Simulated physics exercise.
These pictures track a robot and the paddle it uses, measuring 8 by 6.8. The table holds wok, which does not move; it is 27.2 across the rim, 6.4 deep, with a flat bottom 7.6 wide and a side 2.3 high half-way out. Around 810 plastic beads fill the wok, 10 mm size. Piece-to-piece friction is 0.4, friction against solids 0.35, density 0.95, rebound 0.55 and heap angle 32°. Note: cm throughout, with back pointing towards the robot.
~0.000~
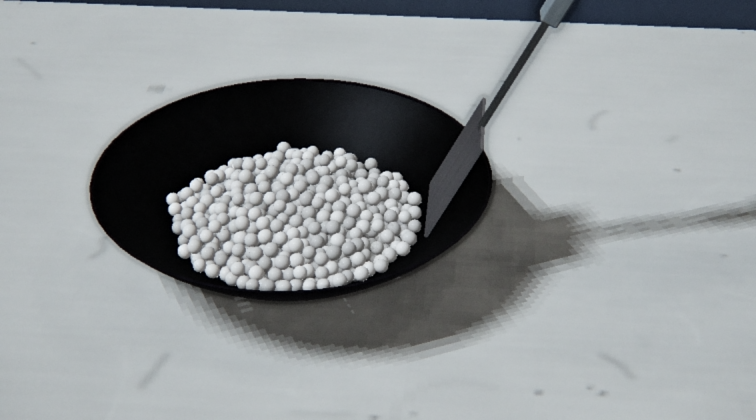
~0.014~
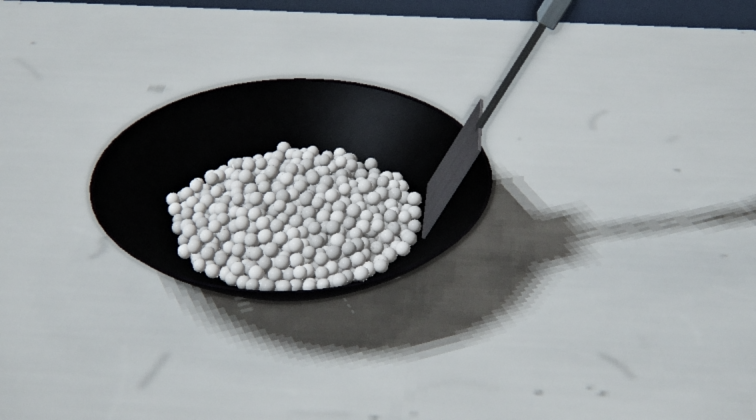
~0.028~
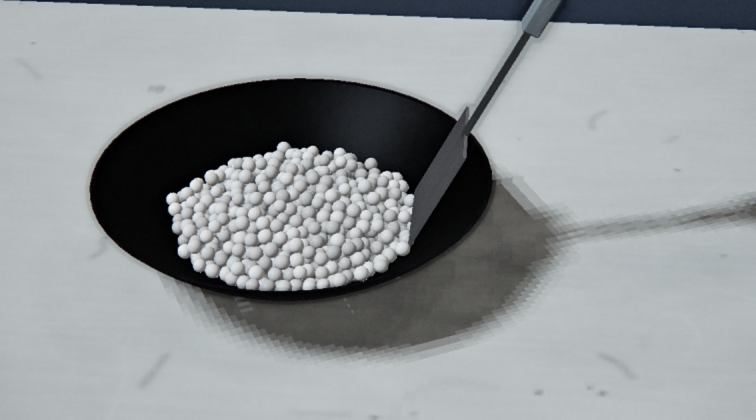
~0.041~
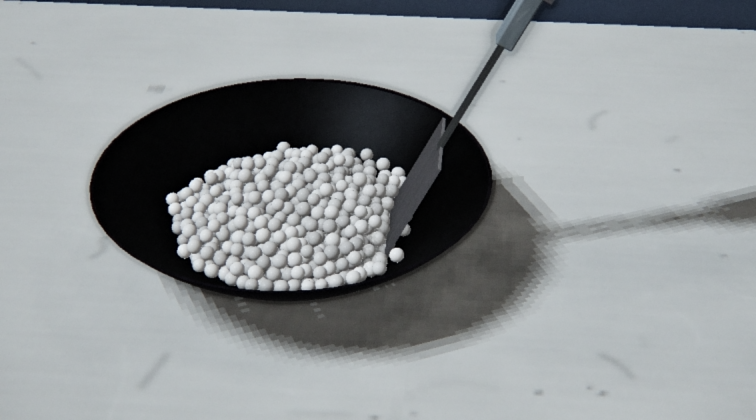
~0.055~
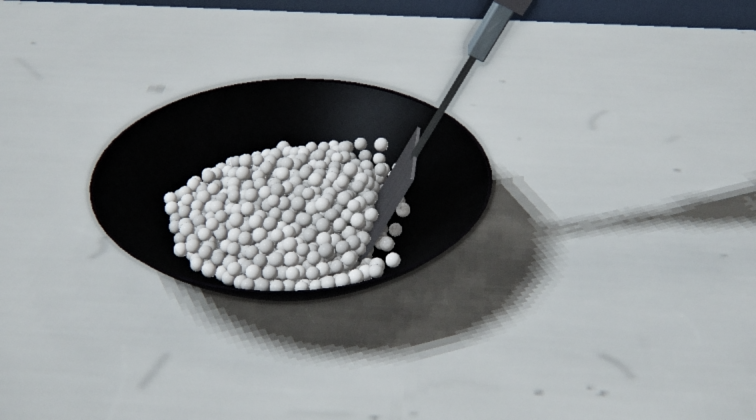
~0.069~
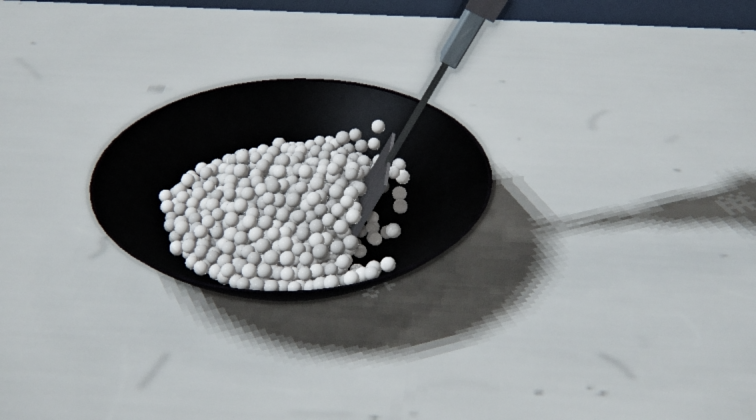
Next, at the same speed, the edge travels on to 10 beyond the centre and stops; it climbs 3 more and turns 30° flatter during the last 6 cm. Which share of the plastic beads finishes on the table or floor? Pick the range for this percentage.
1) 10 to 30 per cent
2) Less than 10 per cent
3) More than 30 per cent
(3) More than 30 per cent.
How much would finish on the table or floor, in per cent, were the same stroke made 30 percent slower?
About 40 per cent.
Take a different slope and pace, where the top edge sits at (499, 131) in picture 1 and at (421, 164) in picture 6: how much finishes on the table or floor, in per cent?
Some 45 per cent.
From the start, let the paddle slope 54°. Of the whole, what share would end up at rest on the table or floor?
Somewhere around 45 per cent would end on the table or floor.
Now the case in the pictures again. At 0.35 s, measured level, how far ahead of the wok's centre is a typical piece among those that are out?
26 cm.
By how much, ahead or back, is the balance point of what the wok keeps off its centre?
The balance point lies close to 3.0 cm ahead.
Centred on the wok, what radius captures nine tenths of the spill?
Radial distance: Approx. 80 cm.
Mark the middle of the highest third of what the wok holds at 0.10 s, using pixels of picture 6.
Roughly at (259, 188).
By 0.10 s, sloping 64°, highest piece 9 above the table; 809 in the wok.
By 0.14 s, sloping 57°, highest piece 18 above the table; 806 in the wok, 3 on the blade or in flight.
By 0.35 s, sloping 34°, highest piece 50 above the table; 460 in the wok, 110 on the table or floor, 239 on the blade or in flight.
By 1.40 s, sloping 34°, highest piece 6 above the table; 460 in the wok, 349 on the table or floor.
Final count, 460 in the wok, 349 on the table or floor. That is 43 % on the table or floor.
